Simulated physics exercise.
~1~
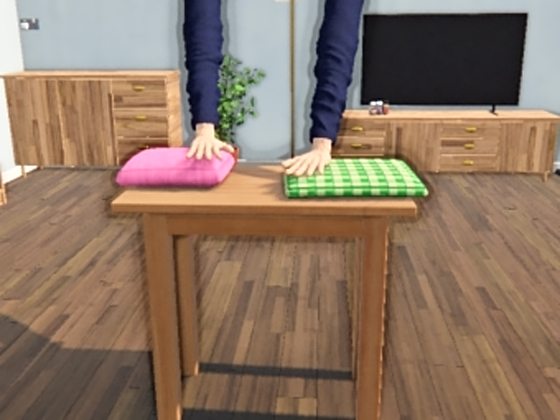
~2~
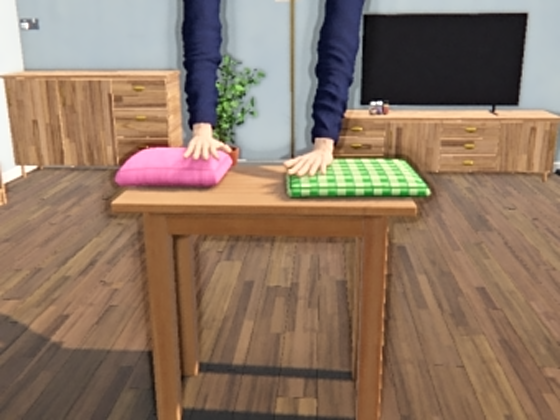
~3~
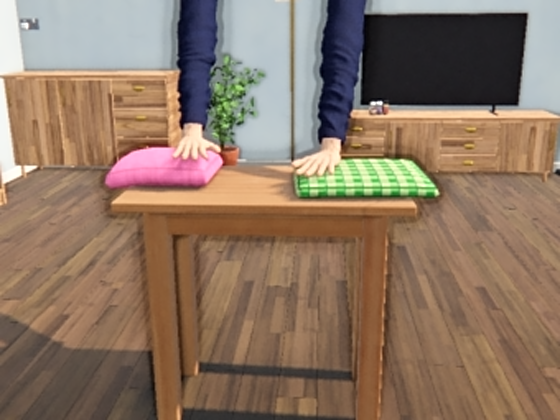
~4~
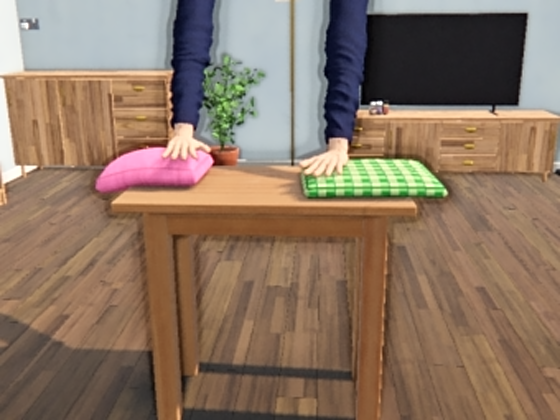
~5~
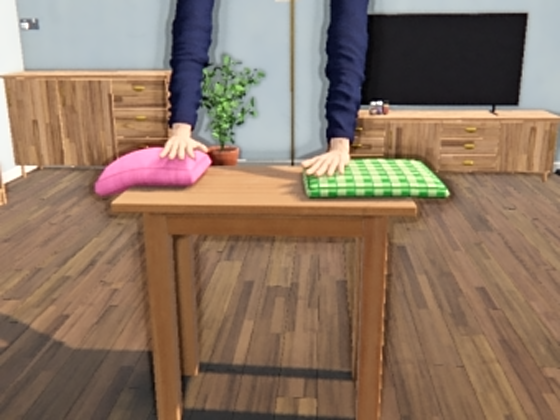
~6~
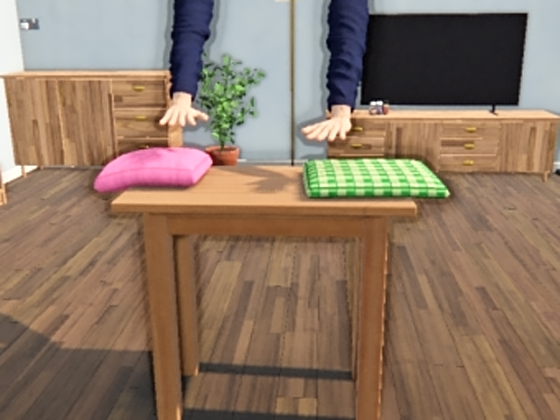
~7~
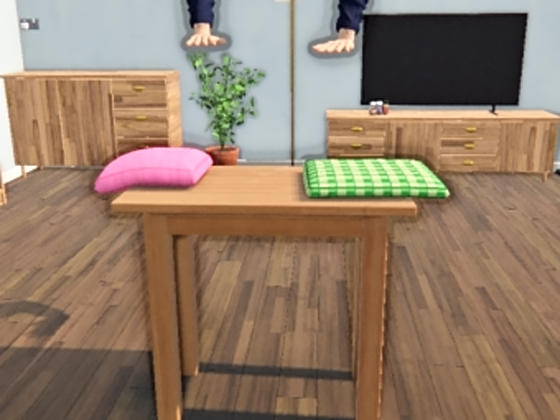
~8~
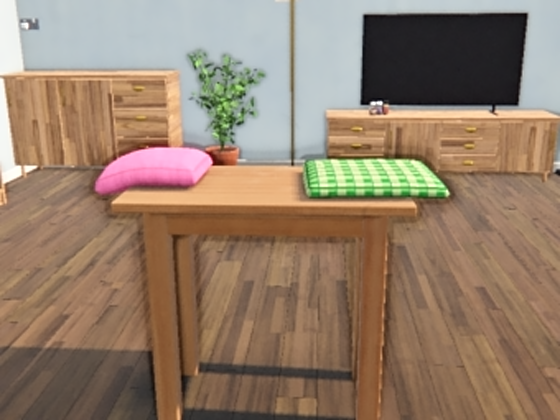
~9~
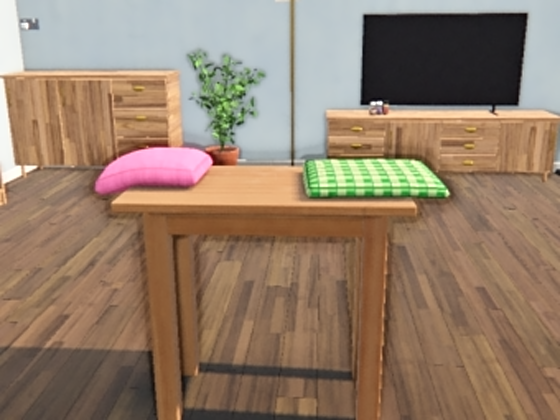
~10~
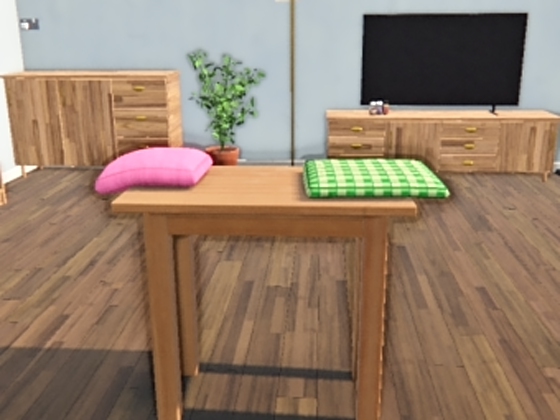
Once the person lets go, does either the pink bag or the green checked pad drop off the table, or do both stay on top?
Both stay on top. The pink bag and the green checked pad remain where the hands left them, sticking out over the ends of the table.
